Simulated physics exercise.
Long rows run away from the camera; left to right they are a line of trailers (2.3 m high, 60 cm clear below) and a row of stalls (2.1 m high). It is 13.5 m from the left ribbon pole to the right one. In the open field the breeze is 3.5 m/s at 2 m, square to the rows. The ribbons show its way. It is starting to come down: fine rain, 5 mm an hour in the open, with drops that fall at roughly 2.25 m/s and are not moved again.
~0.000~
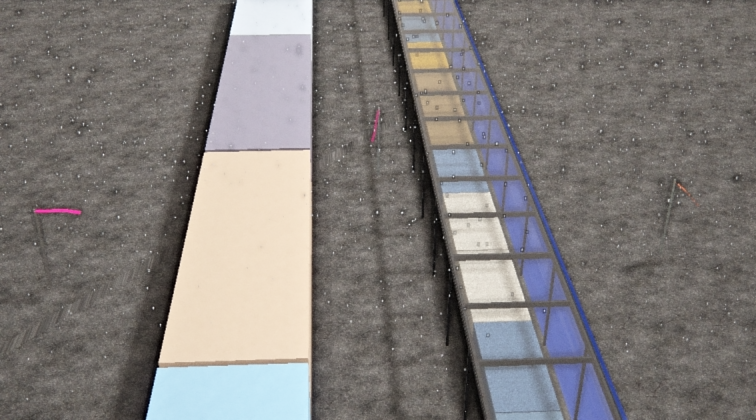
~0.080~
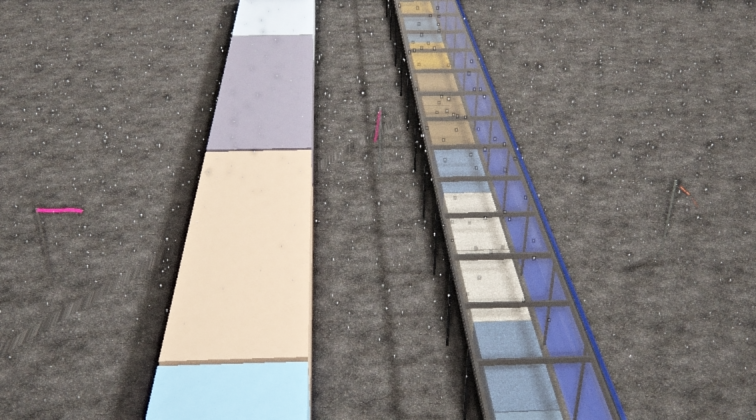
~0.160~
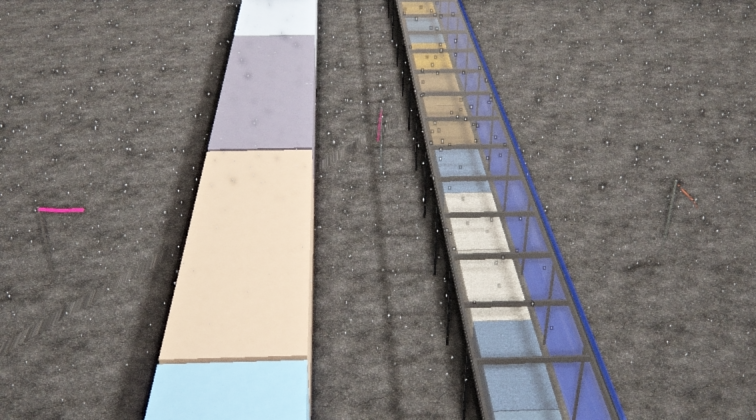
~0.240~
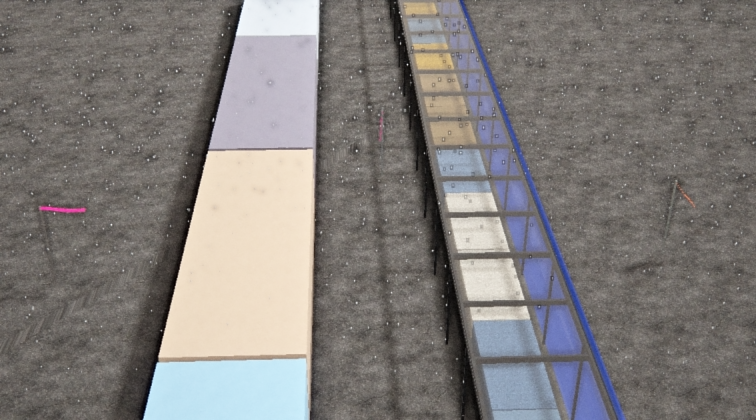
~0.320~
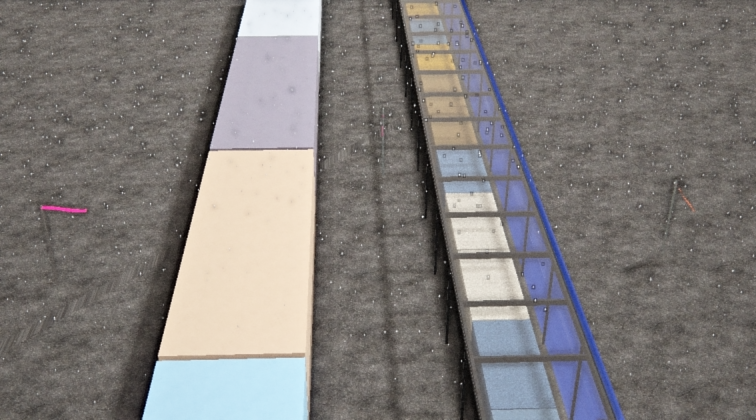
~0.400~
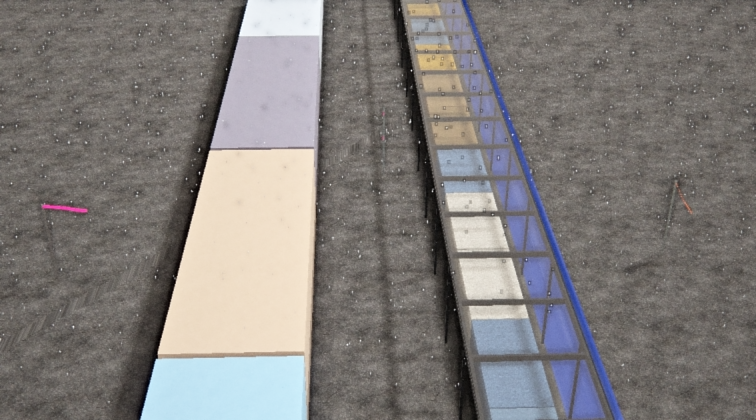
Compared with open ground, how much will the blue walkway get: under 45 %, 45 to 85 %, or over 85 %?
On the blue walkway: Under 45 % of what open ground gets.
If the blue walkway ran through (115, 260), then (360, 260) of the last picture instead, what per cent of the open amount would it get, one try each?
In turn about 90 %, 70 %.
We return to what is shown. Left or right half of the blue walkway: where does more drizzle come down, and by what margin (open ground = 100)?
The right half, by about 60 points.
After 10 minutes open ground has 0.8 mm and the blue walkway 0.2 mm.
After 30 minutes open ground has 2.5 mm and the blue walkway 0.7 mm.
After 60 minutes open ground has 5.0 mm and the blue walkway 1.4 mm, so the blue walkway has 29 % of the open amount; the left half of it has 0 %, the right half 58 %.
